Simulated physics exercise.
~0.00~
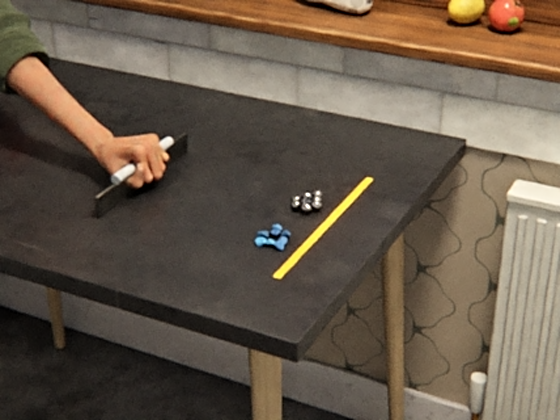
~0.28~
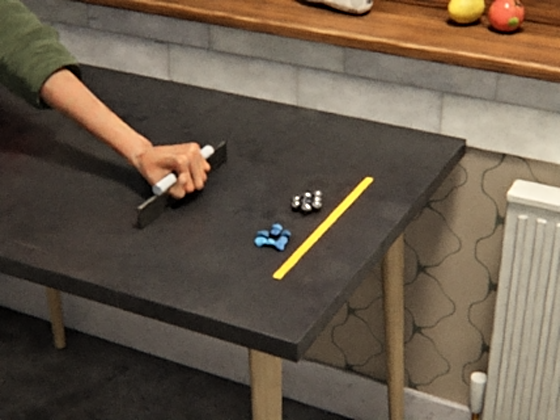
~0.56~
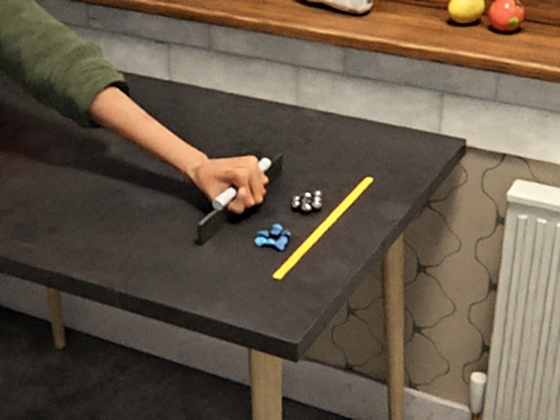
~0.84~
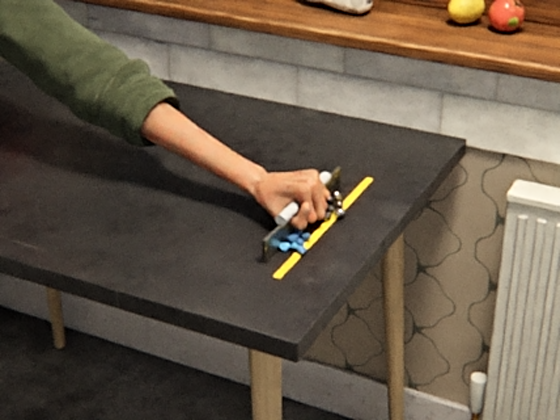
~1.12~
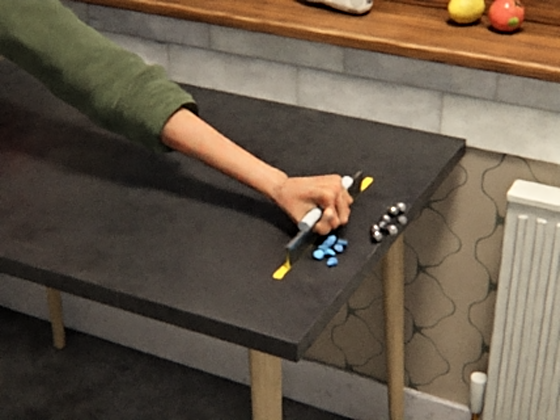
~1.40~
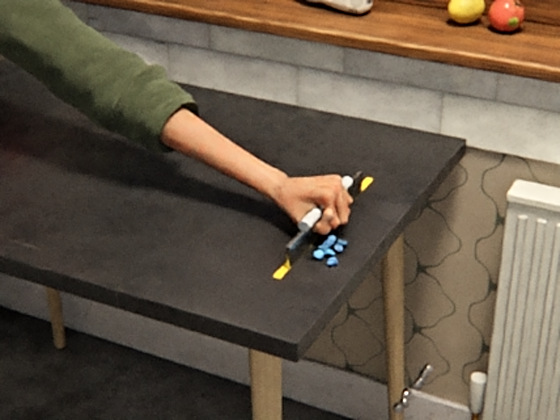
A hand pushing blue and silvery pieces rightward with a scraper, stopping at yellow tape, the silvery ones falling off the table.
